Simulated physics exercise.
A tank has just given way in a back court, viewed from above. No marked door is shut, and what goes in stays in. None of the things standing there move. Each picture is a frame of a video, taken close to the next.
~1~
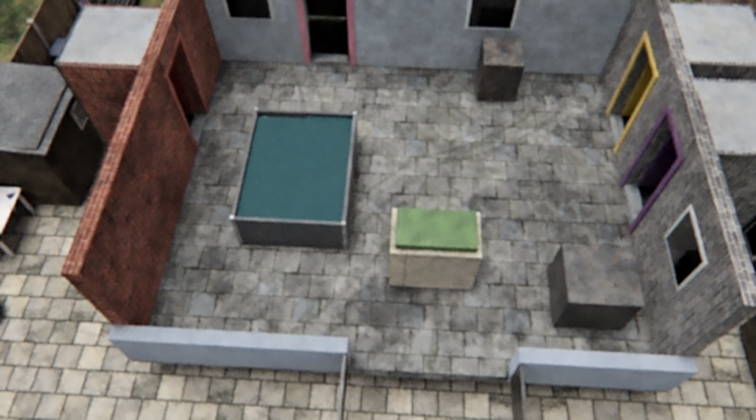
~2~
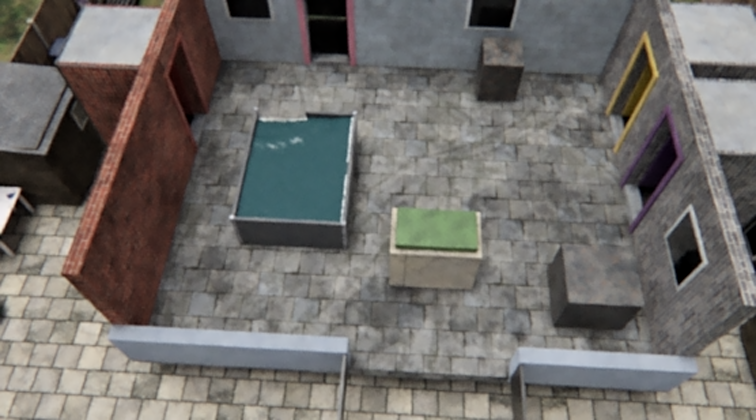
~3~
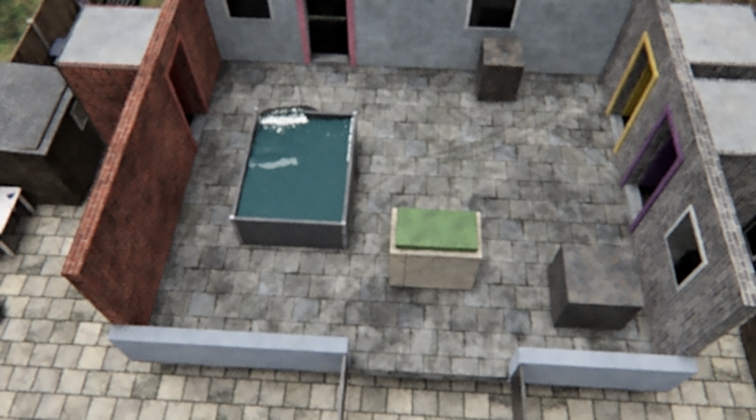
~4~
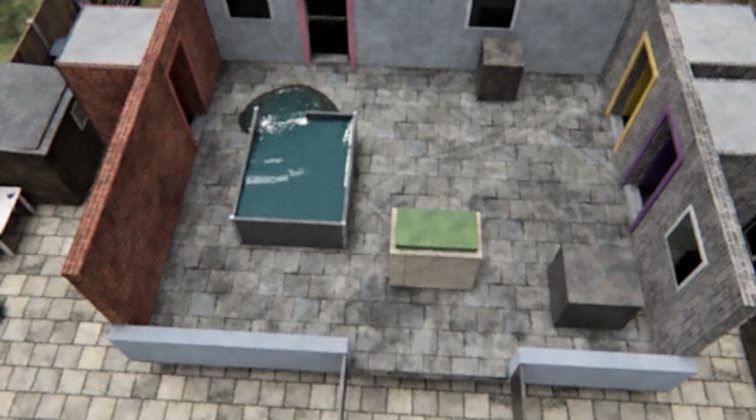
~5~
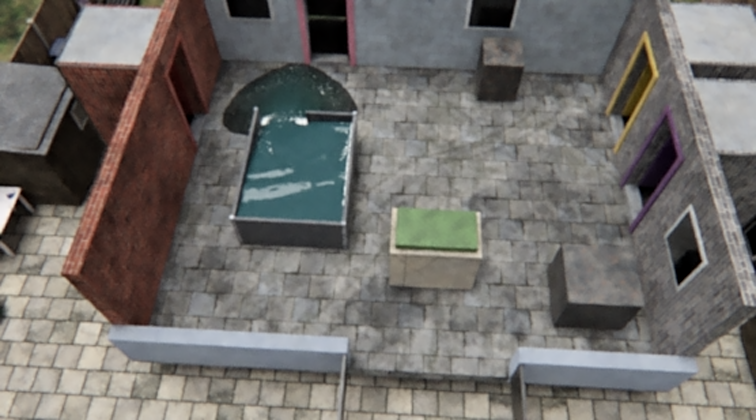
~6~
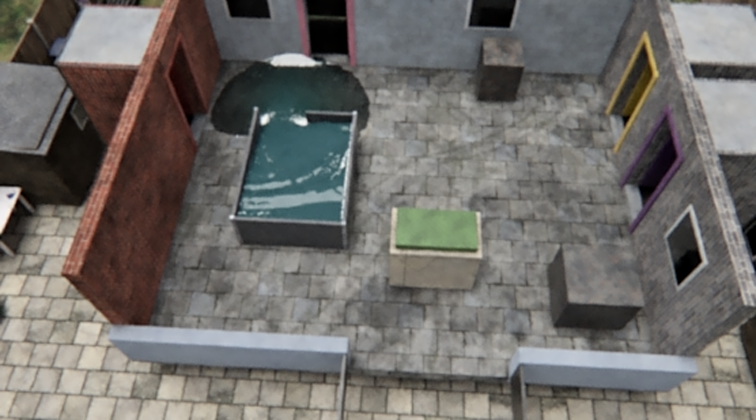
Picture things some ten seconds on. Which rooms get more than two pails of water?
The pink door gets more than two buckets inside, the red door gets more than two buckets inside, the yellow door gets two buckets or less inside, the purple door gets two buckets or less inside.
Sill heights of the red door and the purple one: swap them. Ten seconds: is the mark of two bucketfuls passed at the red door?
Red door is under.
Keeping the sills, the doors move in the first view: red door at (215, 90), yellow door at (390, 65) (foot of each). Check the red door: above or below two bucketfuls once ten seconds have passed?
As it turns out, the red one runs over.
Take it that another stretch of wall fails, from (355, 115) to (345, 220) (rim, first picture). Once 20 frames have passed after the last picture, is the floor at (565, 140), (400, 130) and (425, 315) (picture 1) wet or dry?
Submerged, submerged, unwetted.
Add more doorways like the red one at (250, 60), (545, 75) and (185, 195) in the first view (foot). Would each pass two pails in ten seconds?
Taking them as listed, the first overshoots, the second undershoots and the third undershoots.
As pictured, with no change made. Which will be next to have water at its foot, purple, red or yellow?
That's the red-painted one.
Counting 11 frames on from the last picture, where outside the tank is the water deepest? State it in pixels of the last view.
Somewhere close to (277, 65).
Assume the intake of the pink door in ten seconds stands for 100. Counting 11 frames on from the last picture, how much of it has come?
Near 35 in a hundred.
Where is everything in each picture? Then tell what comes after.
The water tank at (298, 166) is whole and still, in the first picture.
The front is at a hidden place, out from the gap on the water tank's far side, in the second picture.
Water pours out on the water tank's far side and has run to (308, 109), in the third picture.
The front is at (306, 88), out from the gap on the water tank's far side, in the fourth picture.
Water pours out on the water tank's far side and has run to (293, 66), in the fifth picture.
Water pours out on the water tank's far side and has run to (262, 62), in the sixth picture.
A moment on, water covers 15 % of the floor; the pink door over two buckets in, the red door wet at the sill, nothing in, the yellow door not reached, the purple door not reached.
Next, water covers 15 % of the floor; the pink door far over two buckets in, the red door wet at the sill, nothing in, the yellow door not reached, the purple door not reached.
Then, water covers 30 % of the floor; the pink door far over two buckets in, the red door under two buckets in, the yellow door not reached, the purple door not reached.
Later, water covers 65 % of the floor; the pink door far over two buckets in, the red door over two buckets in, the yellow door not reached, the purple door wet at the sill, nothing in.
In the end, water covers 90 % of the floor; the pink door far over two buckets in, the red door over two buckets in, the yellow door wet at the sill, nothing in, the purple door wet at the sill, nothing in.
